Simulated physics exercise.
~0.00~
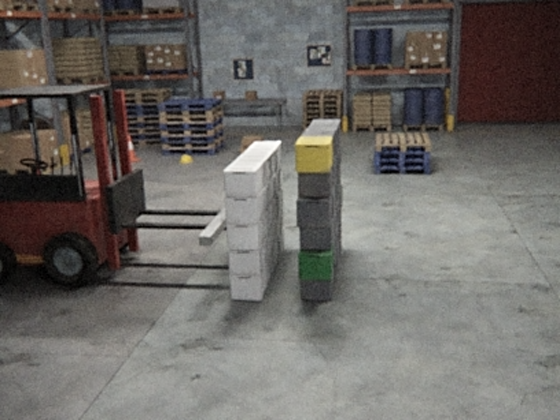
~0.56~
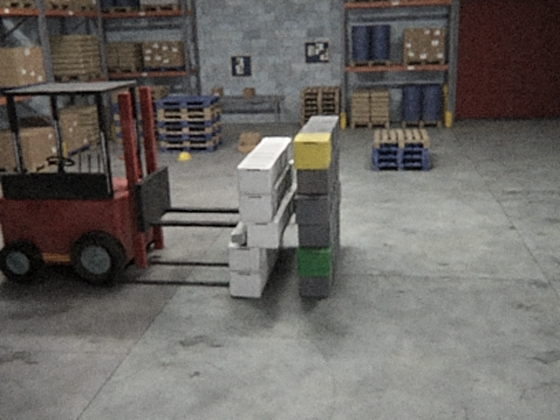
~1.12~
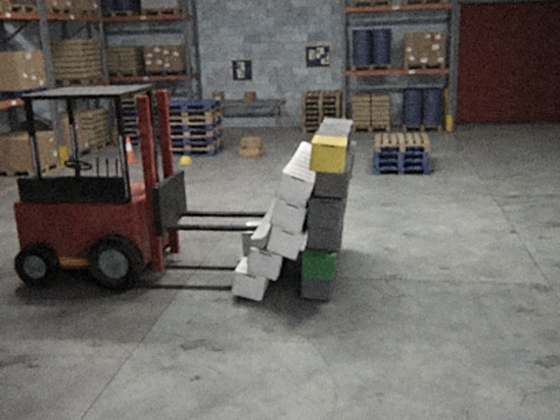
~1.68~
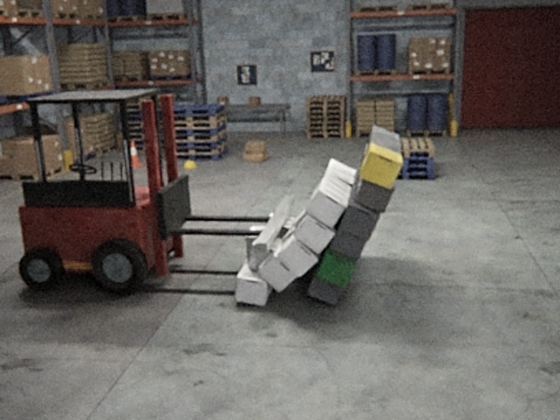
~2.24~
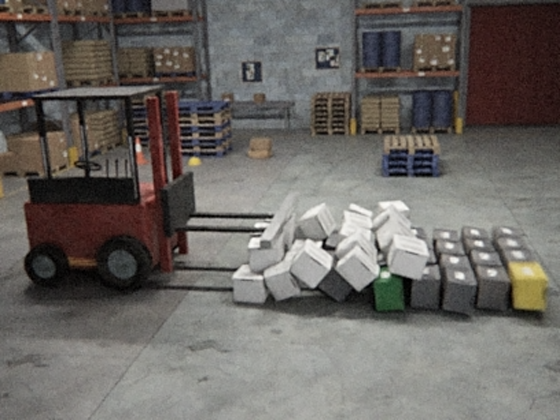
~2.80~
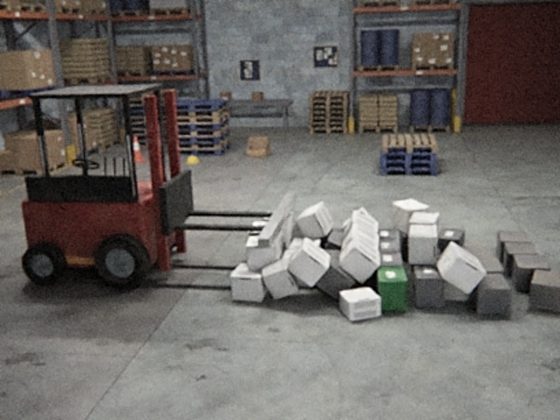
A red forklift pushes a beam into white totes, toppling both stacks rightward into a heap.
